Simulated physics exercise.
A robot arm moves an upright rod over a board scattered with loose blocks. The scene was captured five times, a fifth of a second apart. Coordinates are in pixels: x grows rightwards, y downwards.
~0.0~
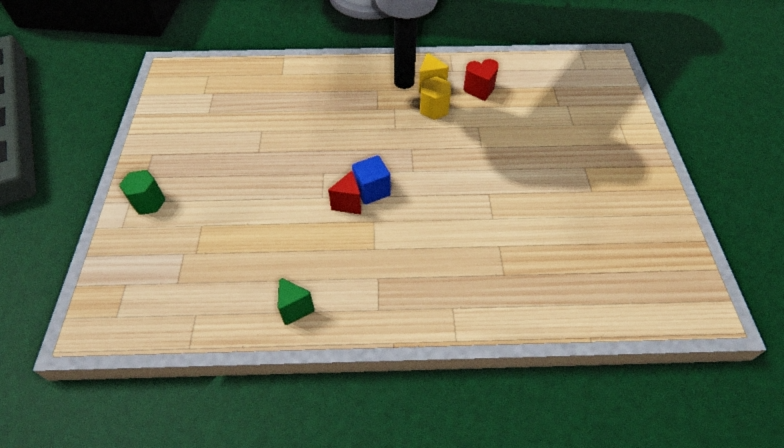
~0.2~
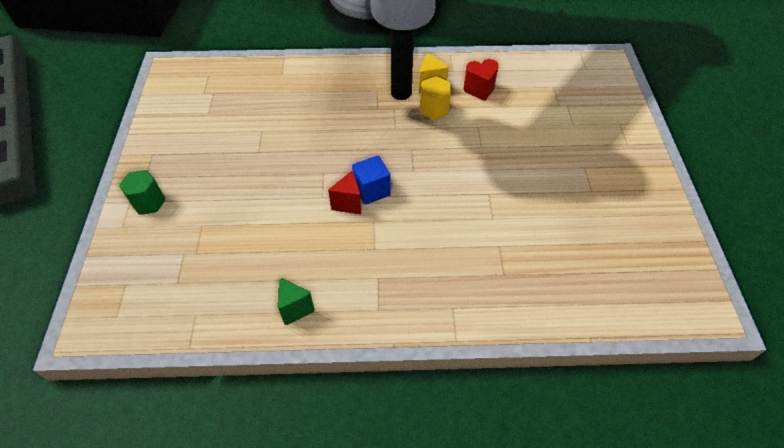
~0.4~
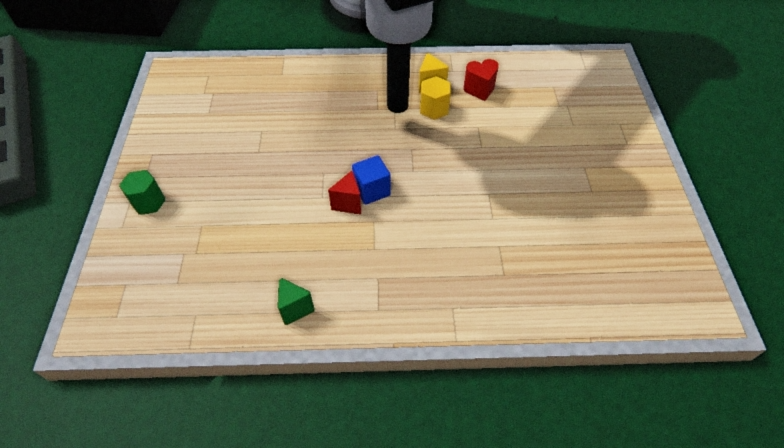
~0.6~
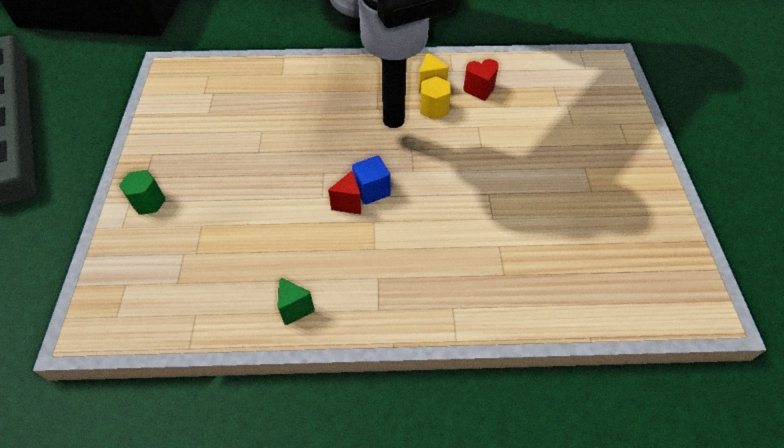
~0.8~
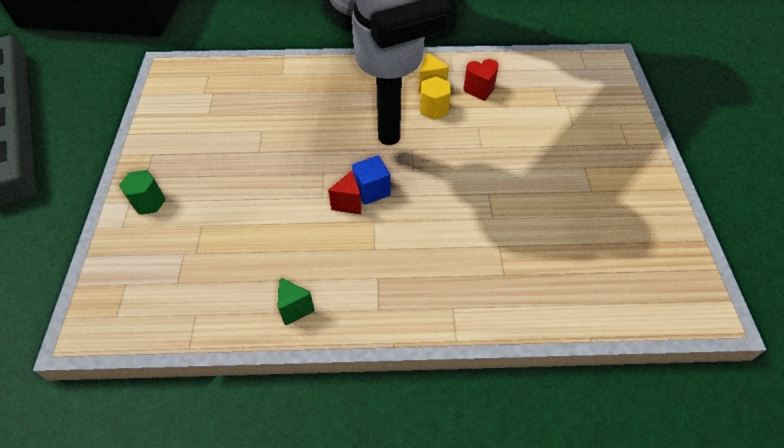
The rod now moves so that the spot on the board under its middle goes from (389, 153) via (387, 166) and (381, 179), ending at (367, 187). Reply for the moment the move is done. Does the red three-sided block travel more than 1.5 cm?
Yes, that is what happens.
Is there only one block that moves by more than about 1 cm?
No, I don't think so.
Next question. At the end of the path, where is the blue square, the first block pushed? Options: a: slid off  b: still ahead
b: Still ahead.
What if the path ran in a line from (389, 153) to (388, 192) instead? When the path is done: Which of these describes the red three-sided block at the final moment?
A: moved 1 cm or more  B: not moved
Answer: A.
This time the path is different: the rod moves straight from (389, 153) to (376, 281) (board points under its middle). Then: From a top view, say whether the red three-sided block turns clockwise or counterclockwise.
Clockwise rotation.
What follows on the original path. Halfway along, rod at (385, 158); blue square at (369, 173).
At the end, rod at (366, 172); red three-sided block at (328, 198), turned 25° anticlockwise; blue square at (353, 189), turned 15° anticlockwise.
